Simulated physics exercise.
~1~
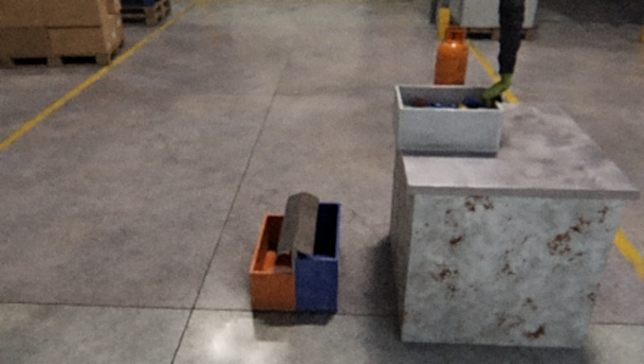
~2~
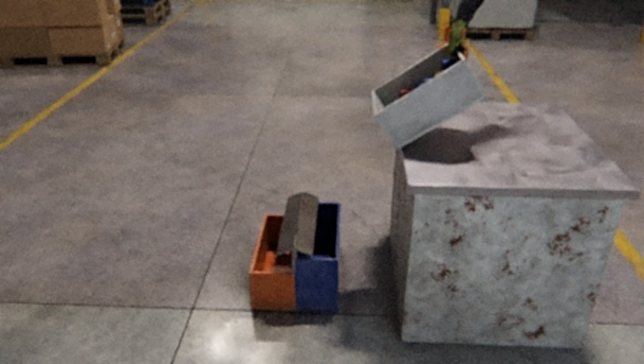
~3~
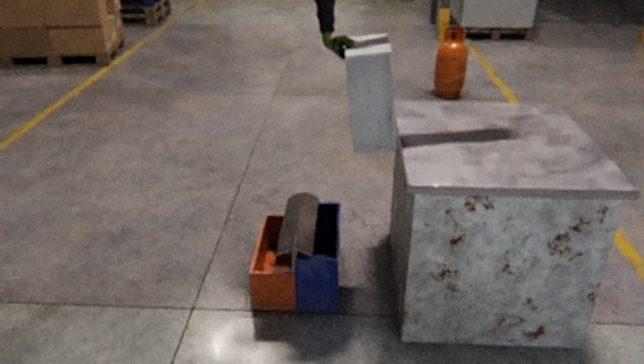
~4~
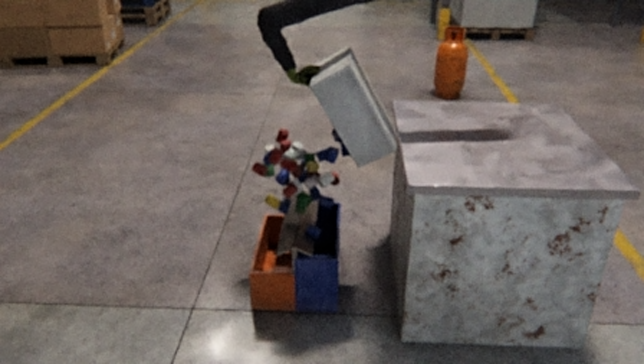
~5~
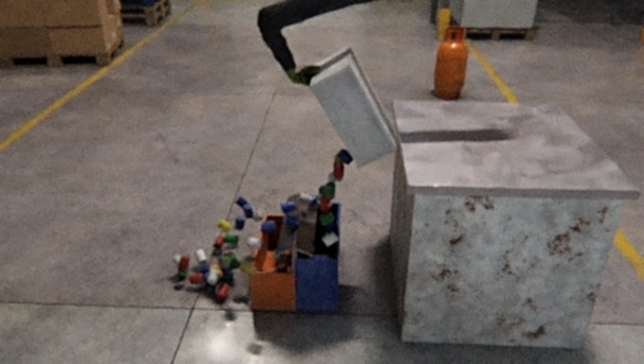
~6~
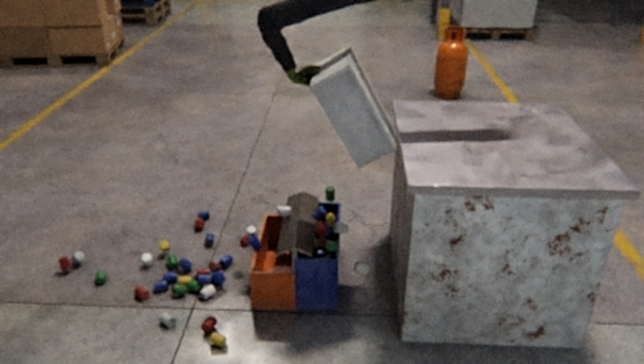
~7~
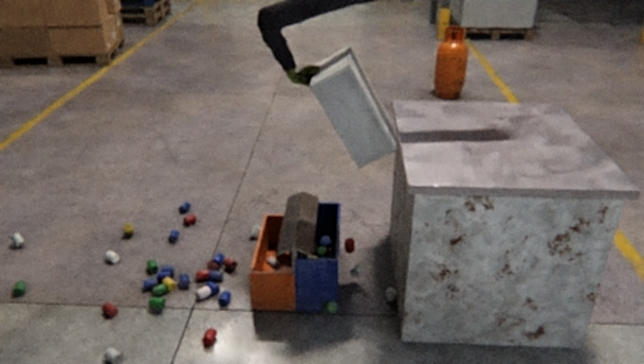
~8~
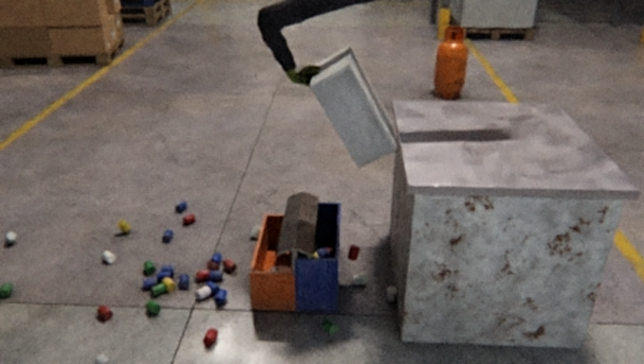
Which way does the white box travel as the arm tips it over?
It moves to the left, swinging off the bench top and over its left edge.
At first, a white box full of small colourful jars sits on a speckled bench, held by a dark arm with a green grip, while an orange tub and a blue box stand on the floor to the left. The arm lifts the box and tips it up at the bench edge. It swings further over until its mouth faces down, and the jars tumble out in a cluster. Many hit the roof-shaped splitter and the tub, then spill leftward across the floor. At the end, the box hangs tilted and still, with most jars scattered left of the tub and a few near the bench.
